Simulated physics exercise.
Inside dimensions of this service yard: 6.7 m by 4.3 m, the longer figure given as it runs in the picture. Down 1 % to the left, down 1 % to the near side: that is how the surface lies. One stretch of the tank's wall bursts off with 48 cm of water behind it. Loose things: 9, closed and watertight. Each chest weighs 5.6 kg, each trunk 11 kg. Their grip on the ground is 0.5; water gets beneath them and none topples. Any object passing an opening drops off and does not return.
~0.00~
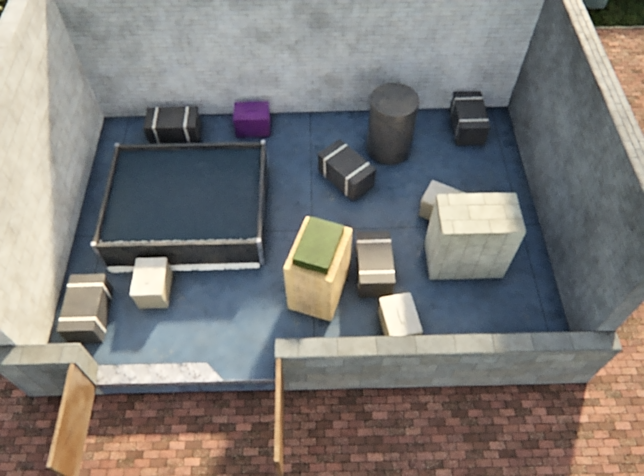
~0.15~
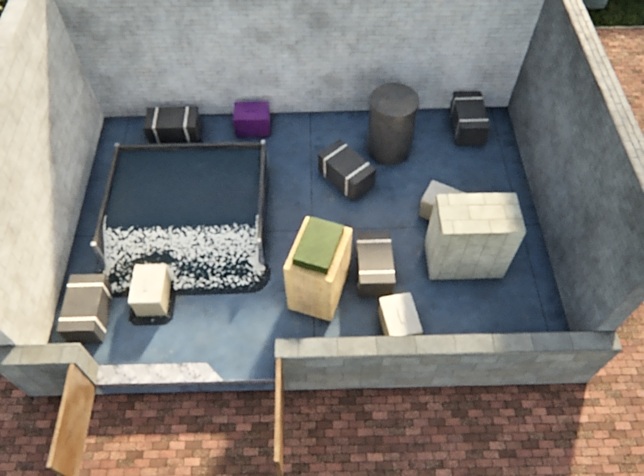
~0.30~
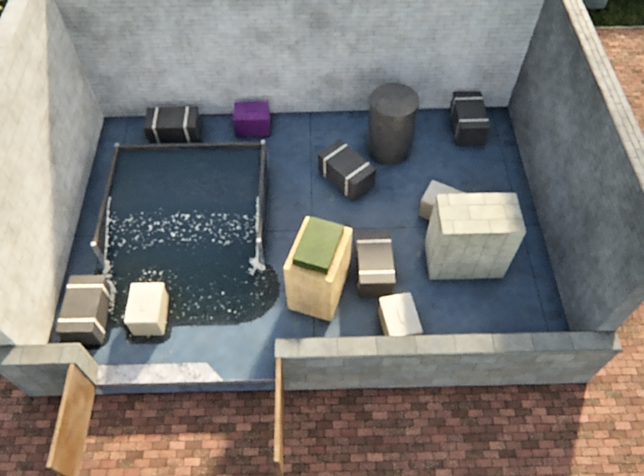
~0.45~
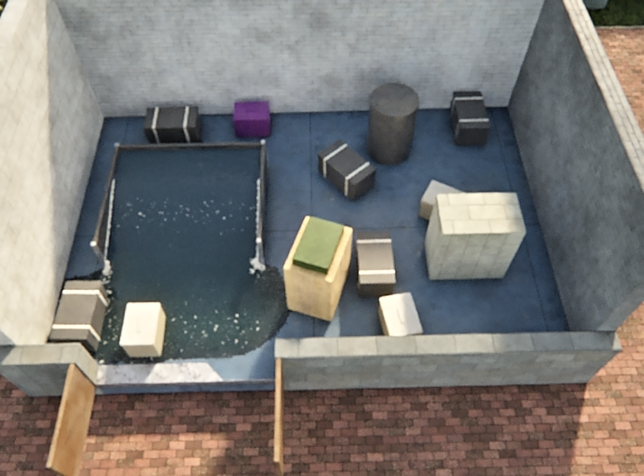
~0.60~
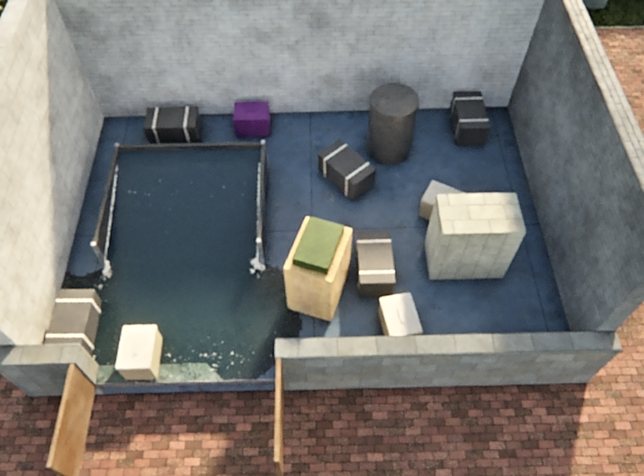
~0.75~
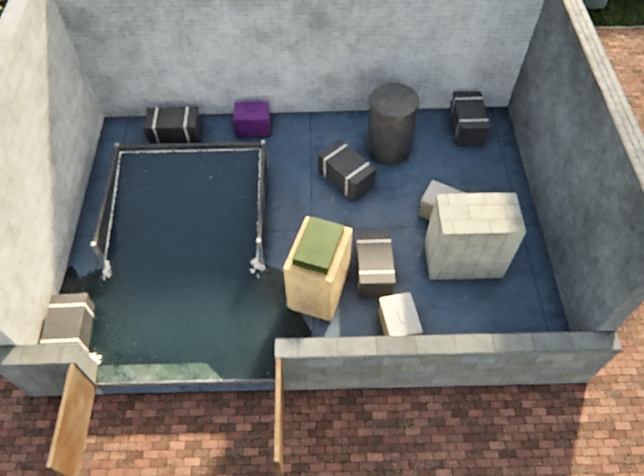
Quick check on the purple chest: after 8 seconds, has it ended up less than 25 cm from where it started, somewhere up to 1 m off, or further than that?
It will be left near its start.
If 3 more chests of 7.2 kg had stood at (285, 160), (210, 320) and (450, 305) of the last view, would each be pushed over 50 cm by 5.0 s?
In sequence: Stays within; goes beyond; stays within.
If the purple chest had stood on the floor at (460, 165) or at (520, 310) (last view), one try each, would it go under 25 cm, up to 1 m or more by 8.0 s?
Well, it scarcely moves on the first try and scarcely moves on the second.
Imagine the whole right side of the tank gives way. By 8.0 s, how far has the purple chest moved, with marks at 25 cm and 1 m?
Had it gone that way, the purple chest would be borne far.
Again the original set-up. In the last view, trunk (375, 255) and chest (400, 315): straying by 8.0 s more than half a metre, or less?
First one stayed inside, second one went too far.
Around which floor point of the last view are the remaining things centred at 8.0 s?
Around (332, 185).
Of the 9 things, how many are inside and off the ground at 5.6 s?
I count 1.
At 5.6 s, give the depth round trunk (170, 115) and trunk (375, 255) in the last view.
Some 3 cm at the first, some 1 cm at the second.
After 1.6 s the purple chest is near (251, 110), 0.0 m from its start, aground; 1 of 9 are out; 1 afloat.
After 3.6 s the purple chest is near (251, 110), 0.0 m from its start, aground; 1 of 9 are out; 1 afloat.
After 5.6 s the purple chest is near (251, 110), 0.0 m from its start, aground; 1 of 9 are out; 1 afloat.
After 8.0 s the purple chest is near (251, 110), 0.0 m from its start, aground; 1 of 9 are out; 1 afloat.
